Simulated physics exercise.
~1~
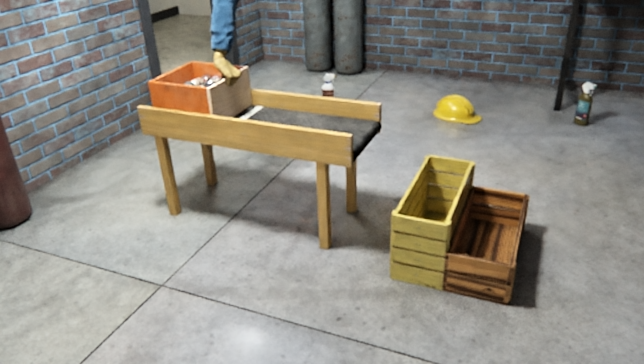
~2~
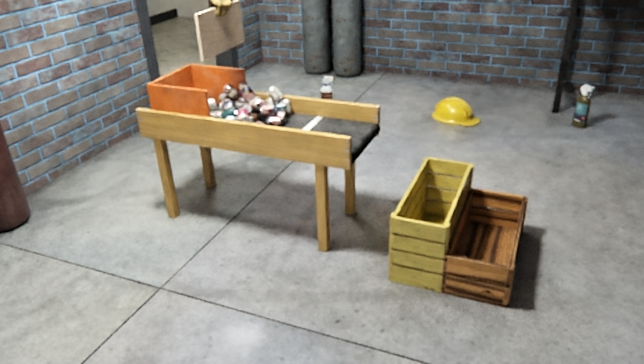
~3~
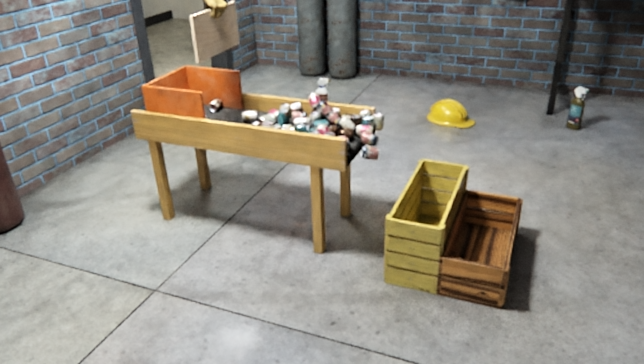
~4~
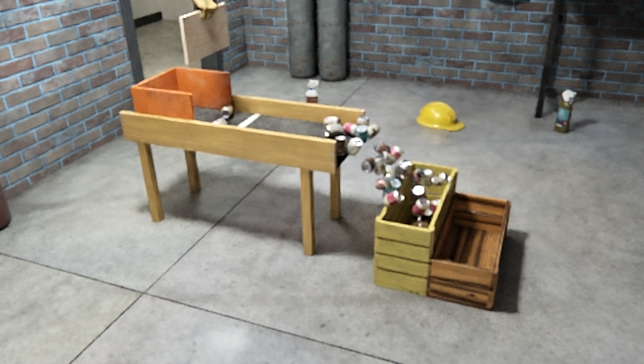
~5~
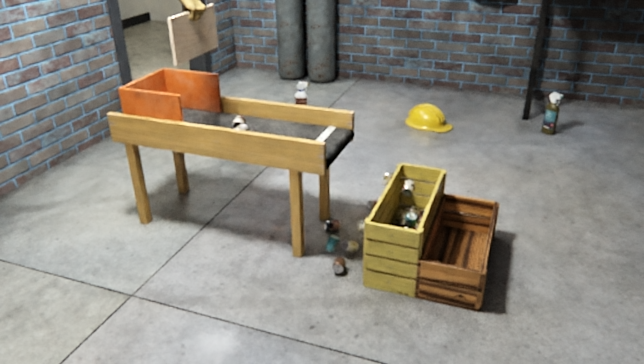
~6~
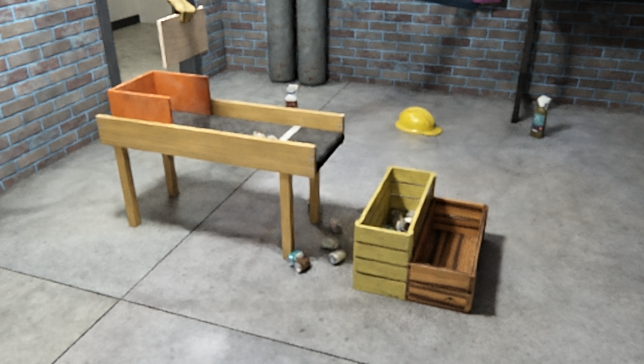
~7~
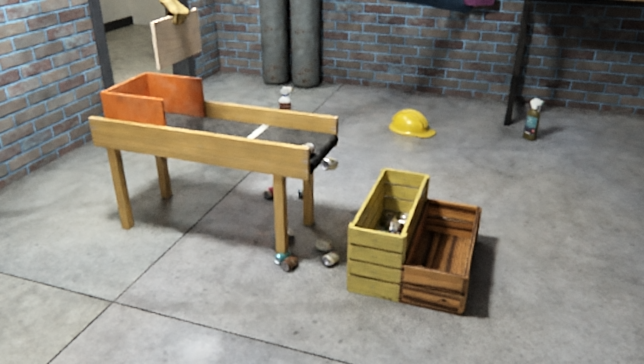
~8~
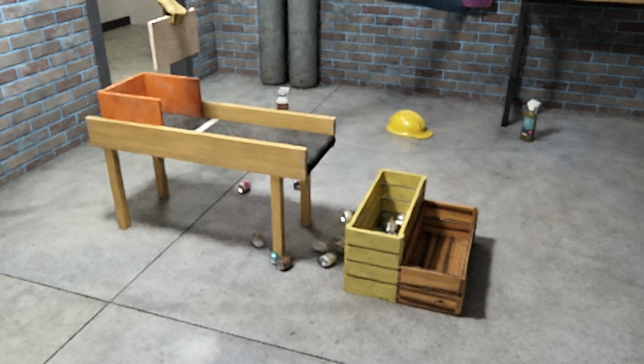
Small cans ride a conveyor into a yellow box, while several drop on the floor before it.
